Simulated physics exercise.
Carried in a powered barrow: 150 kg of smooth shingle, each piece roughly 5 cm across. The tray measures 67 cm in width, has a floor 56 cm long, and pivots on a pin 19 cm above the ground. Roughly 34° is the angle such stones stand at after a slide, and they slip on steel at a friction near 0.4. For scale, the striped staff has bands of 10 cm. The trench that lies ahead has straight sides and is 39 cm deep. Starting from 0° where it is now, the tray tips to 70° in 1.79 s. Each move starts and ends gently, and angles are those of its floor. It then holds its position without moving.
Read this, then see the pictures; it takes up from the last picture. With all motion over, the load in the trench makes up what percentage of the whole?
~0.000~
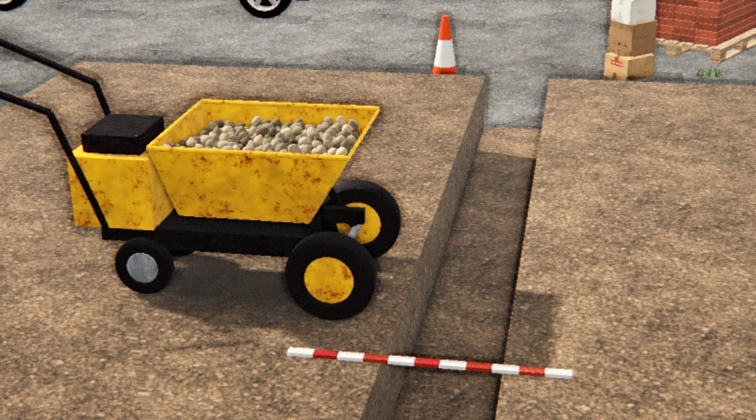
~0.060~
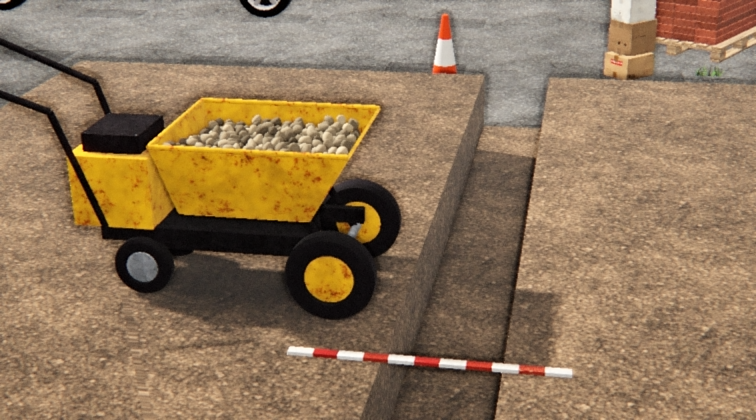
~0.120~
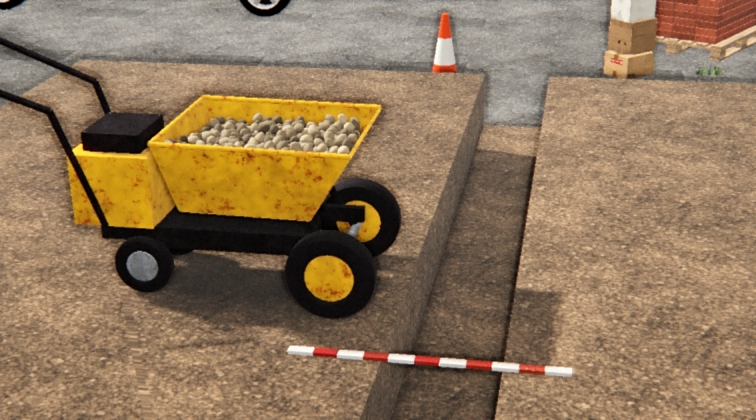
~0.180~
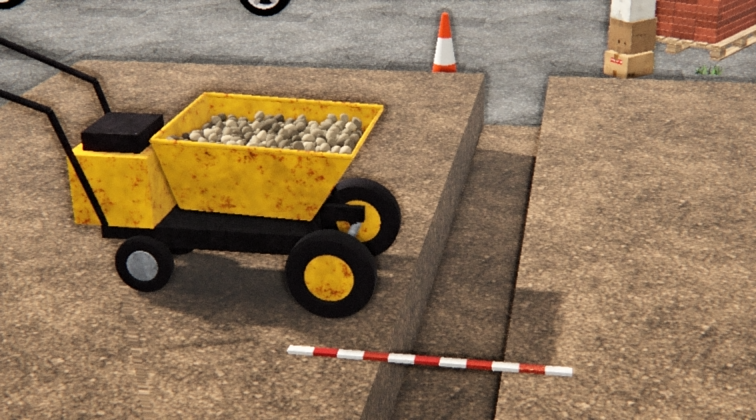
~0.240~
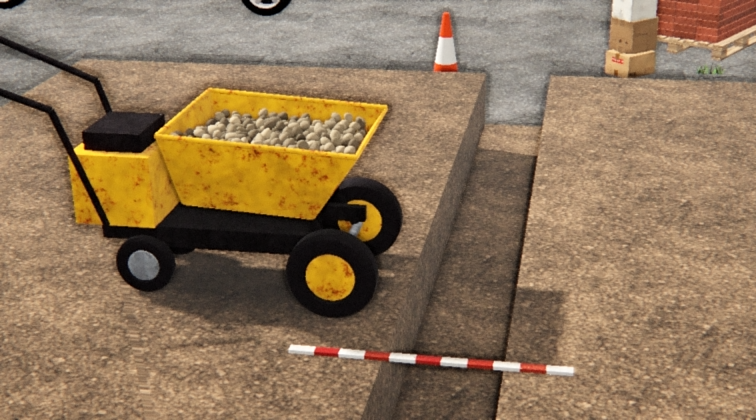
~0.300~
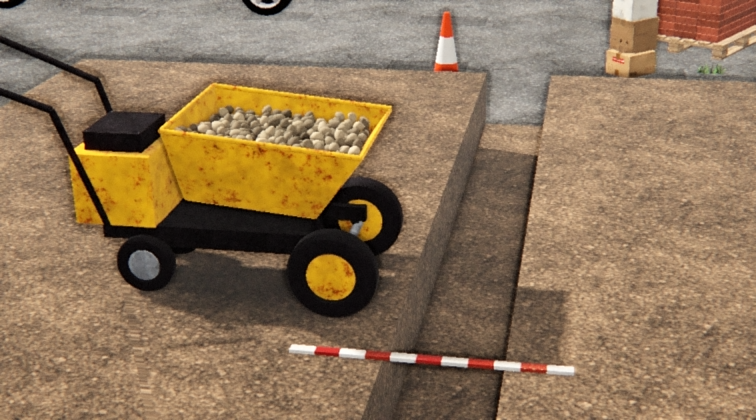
It makes up about 63 percent of the whole load.
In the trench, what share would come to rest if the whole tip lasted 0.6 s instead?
My guess is near 35 percent.
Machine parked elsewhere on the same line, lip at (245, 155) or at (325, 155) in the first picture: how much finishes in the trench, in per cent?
I'd say some 95 per cent and some 85 per cent.
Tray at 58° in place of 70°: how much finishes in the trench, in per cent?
Some 45 in a hundred, I'd say.
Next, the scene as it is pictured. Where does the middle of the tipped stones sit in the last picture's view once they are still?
Roughly at (502, 349).
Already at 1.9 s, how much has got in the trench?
About 20%.
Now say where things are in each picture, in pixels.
In the first picture, the tray is at 0°, its lip at (348, 159); the top of the load is at (286, 131).
In the second picture, lip at (348, 158), floor tilted 0°, highest stones at (270, 131); the stones move at 0.1 m/s on average.
In the third picture, the tray is at 1°, its lip at (350, 157); the top of the load is at (261, 129); the stones move at 0.1 m/s on average.
In the fourth picture, lip at (352, 158), floor tilted 2°, highest stones at (263, 127); the stones move at 0.2 m/s on average.
In the fifth picture, the tray is at 3°, its lip at (357, 158); the top of the load is at (256, 124); the stones move at 0.3 m/s on average.
In the sixth picture, lip at (361, 159), floor tilted 5°, highest stones at (251, 120); the stones move at 0.3 m/s on average.
After 1.3 s the floor is at 59°; 99 % in the tray, 1 % in the trench; the foremost stones are at (477, 238).
After 1.9 s the floor is at 70°; 58 % in the tray, 20 % in the trench, 22 % past the trench; the foremost stones are at (604, 298).
After 2.2 s the floor is at 70°; 32 % in the tray, 32 % in the trench, 37 % past the trench; the foremost stones are at (681, 306).
After 4.2 s the floor is at 70°; 0 % in the tray, 63 % in the trench, 37 % past the trench; the foremost stones are at (719, 298).
